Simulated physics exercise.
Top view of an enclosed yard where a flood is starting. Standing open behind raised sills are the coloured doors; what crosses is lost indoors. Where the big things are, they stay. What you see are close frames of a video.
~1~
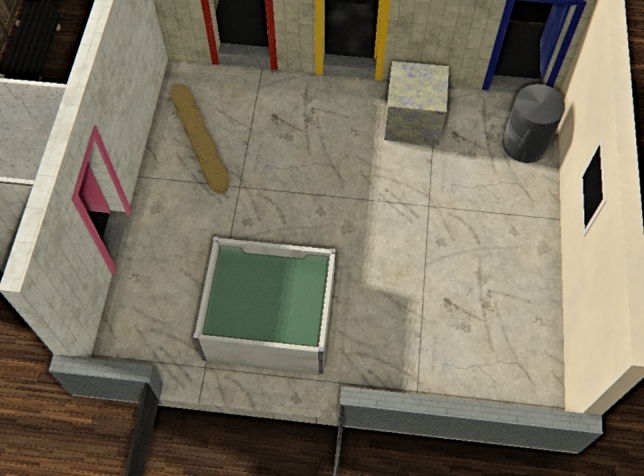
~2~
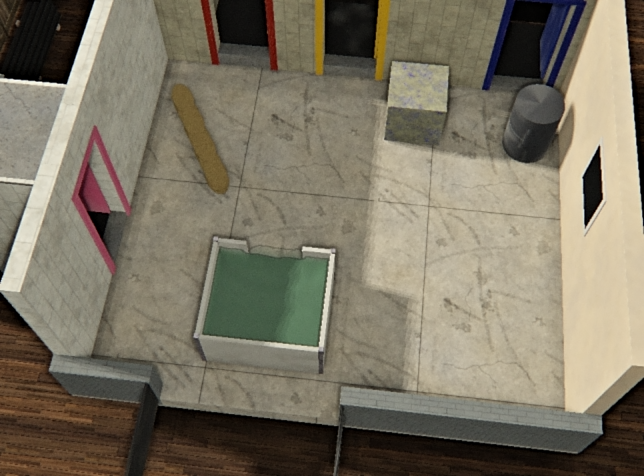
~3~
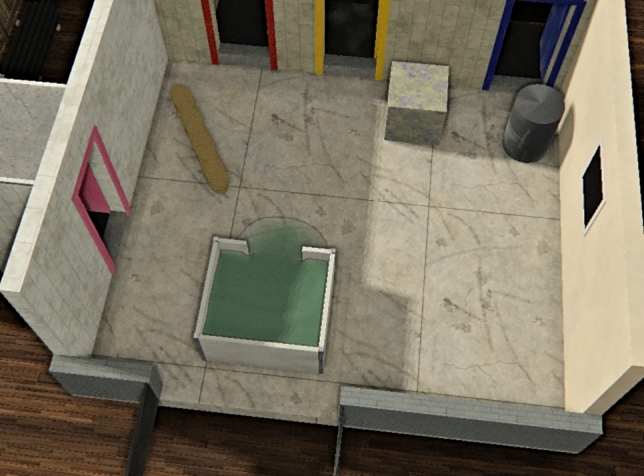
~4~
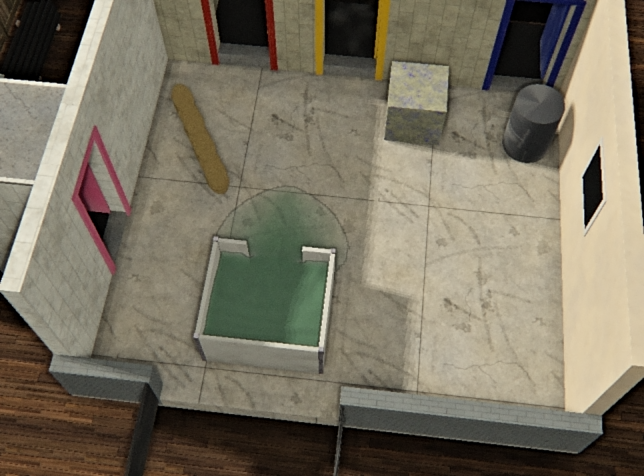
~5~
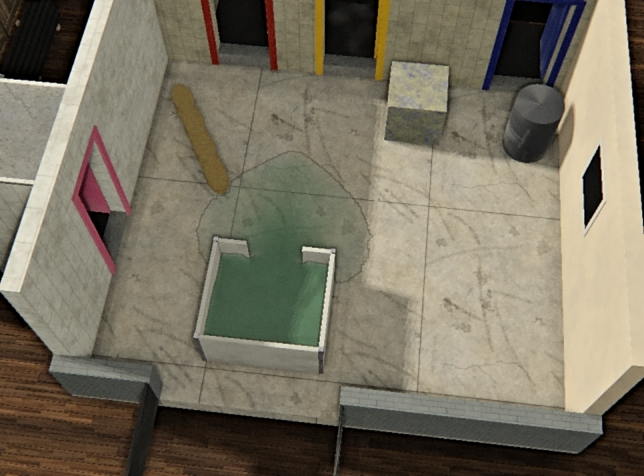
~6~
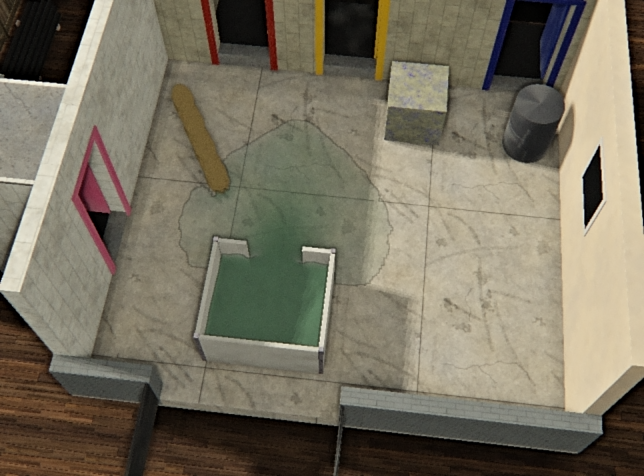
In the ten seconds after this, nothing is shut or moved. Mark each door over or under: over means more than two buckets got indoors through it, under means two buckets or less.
Pink door - under, red door - under, yellow door - under, blue door - under.
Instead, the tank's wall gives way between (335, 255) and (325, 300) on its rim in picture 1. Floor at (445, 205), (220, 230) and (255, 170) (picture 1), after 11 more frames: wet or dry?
Submerged, unwetted, unwetted.
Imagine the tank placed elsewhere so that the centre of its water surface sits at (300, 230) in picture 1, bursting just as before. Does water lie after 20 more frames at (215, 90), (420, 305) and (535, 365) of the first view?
Spot one is touched, spot two is not touched, spot three is not touched.
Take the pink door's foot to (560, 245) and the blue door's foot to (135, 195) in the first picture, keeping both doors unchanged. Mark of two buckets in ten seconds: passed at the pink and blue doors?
Short version: The pink door stays within the limit and the blue door stays within the limit.
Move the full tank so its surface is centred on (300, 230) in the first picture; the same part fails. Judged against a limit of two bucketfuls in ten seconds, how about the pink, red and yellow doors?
Result - pink: Short of the limit; red: Short of the limit; yellow: Past the limit.
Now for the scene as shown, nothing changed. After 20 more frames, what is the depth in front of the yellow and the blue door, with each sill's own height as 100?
Roughly 50 and 40 %.
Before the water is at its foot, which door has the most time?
That would be the door marked blue.
A moment on, water covers 35 % of the floor; the pink door not reached, the red door wet at the sill, nothing in, the yellow door wet at the sill, nothing in, the blue door not reached.
Next, water covers 45 % of the floor; the pink door wet at the sill, nothing in, the red door wet at the sill, nothing in, the yellow door wet at the sill, nothing in, the blue door not reached.
Then, water covers 50 % of the floor; the pink door wet at the sill, nothing in, the red door wet at the sill, nothing in, the yellow door wet at the sill, nothing in, the blue door wet at the sill, nothing in.
Later, water covers 75 % of the floor; the pink door wet at the sill, nothing in, the red door wet at the sill, nothing in, the yellow door wet at the sill, nothing in, the blue door wet at the sill, nothing in.
In the end, water covers 90 % of the floor; the pink door wet at the sill, nothing in, the red door wet at the sill, nothing in, the yellow door wet at the sill, nothing in, the blue door wet at the sill, nothing in.
